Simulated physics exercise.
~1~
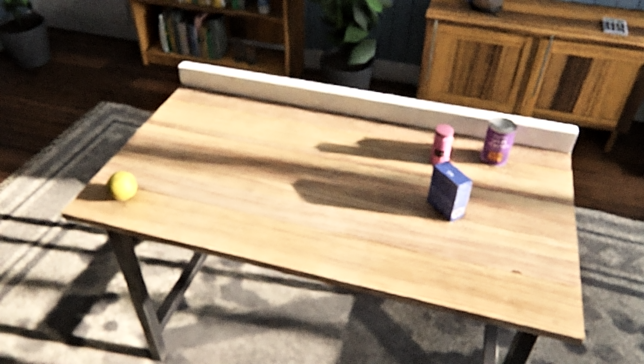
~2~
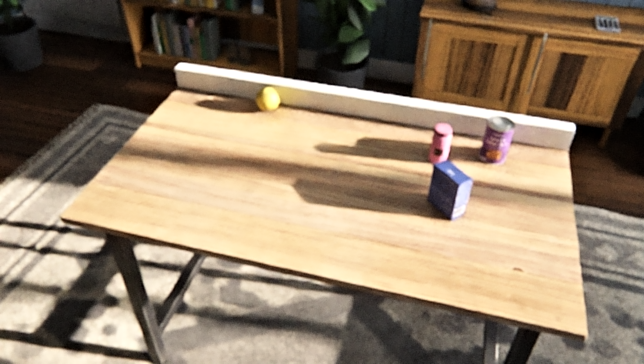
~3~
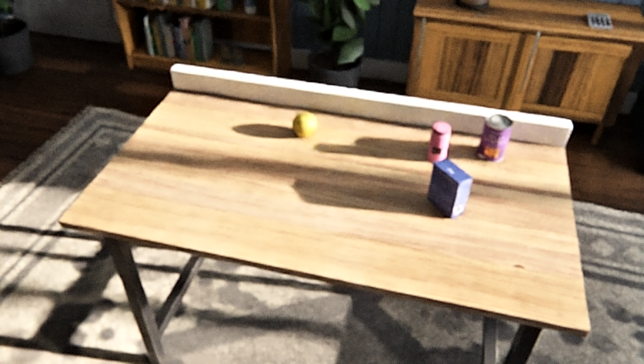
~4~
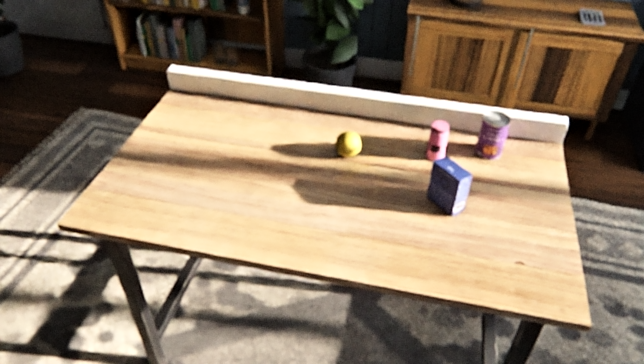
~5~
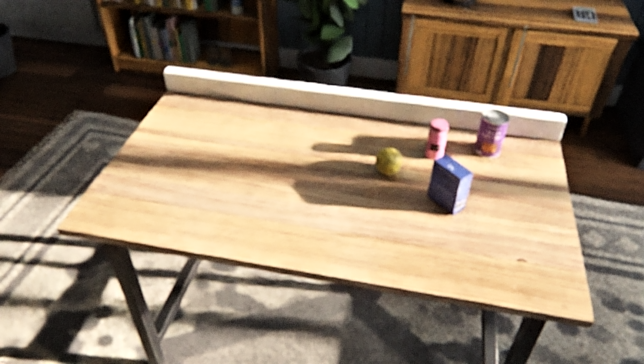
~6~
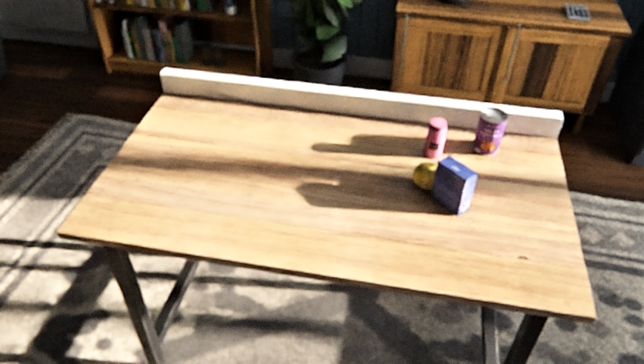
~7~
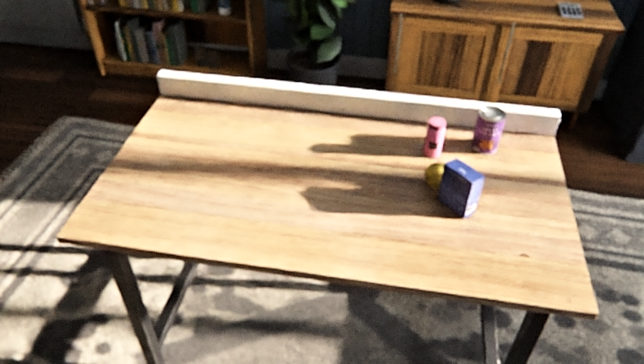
The footage shows a yellow ball rolling across a wooden table to the white rail along the far side, then heading back rightward and nearer until it meets a blue packet, which shifts slightly and stays upright, while the pink shaker and purple tin remain in place.
